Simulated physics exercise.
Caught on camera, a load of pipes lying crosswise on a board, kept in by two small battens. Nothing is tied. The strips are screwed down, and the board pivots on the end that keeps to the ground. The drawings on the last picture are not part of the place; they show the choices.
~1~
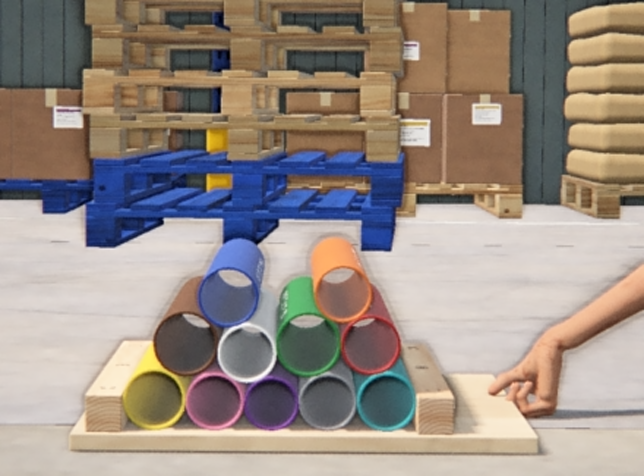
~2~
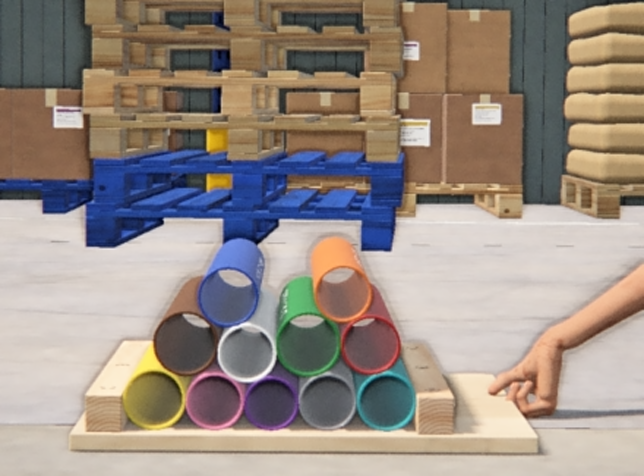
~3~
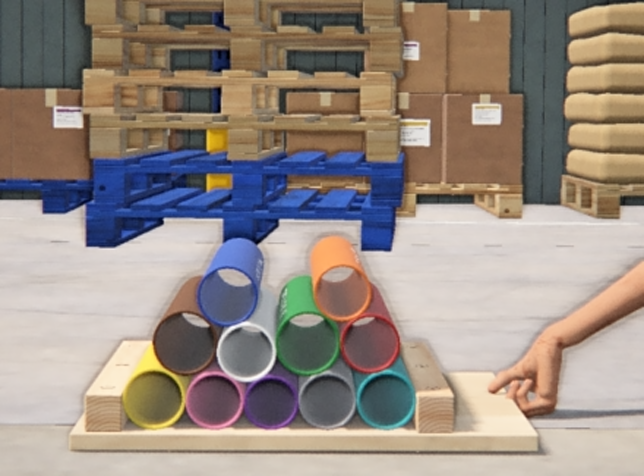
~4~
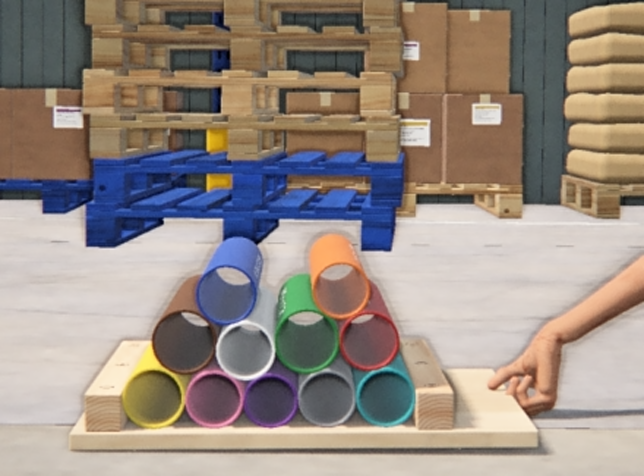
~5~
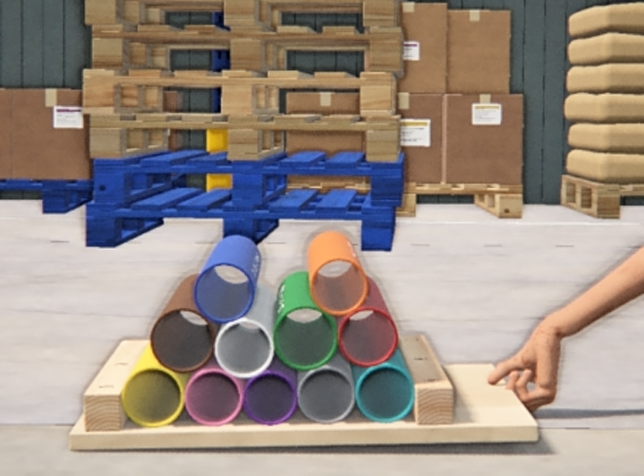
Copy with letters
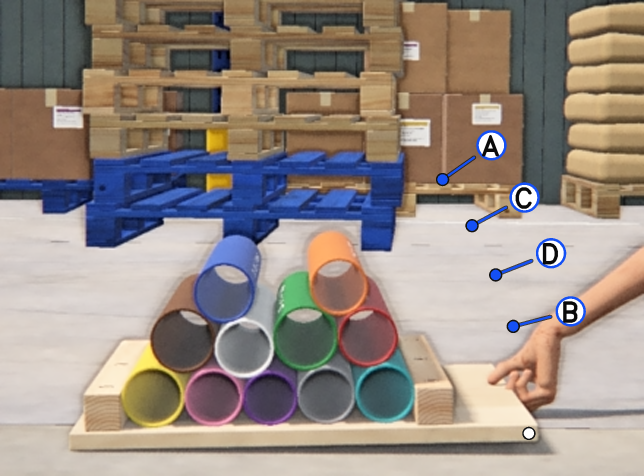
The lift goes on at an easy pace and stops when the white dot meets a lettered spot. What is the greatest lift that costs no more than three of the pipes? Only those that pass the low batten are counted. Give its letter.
No higher than B.
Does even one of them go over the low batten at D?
At D: Yes.
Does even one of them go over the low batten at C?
At C: Yes.
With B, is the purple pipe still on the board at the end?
Yes.
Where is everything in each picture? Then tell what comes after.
The first frame shows turquoise pipe (387, 402); white pipe (247, 353); brown pipe (185, 344).
The second frame shows brown pipe (185, 344); green pipe (309, 345).
The third frame shows board (303, 390); blue pipe (227, 296).
The fourth frame shows board (303, 388); yellow pipe (154, 398); pink pipe (214, 399).
The fifth frame shows board (303, 386); yellow pipe (153, 397); pink pipe (213, 398).
On the marked copy, A at (442, 179); B at (513, 326); C at (472, 226); D at (496, 275); the white dot at (529, 434).
Following B. Soon after the start, board at 12°.
Later, board at 15°.
In the end, board at 15°, none over the low batten.
As for the rest, A six over the low batten; C six over the low batten; D four over the low batten (white, brown, green, blue).
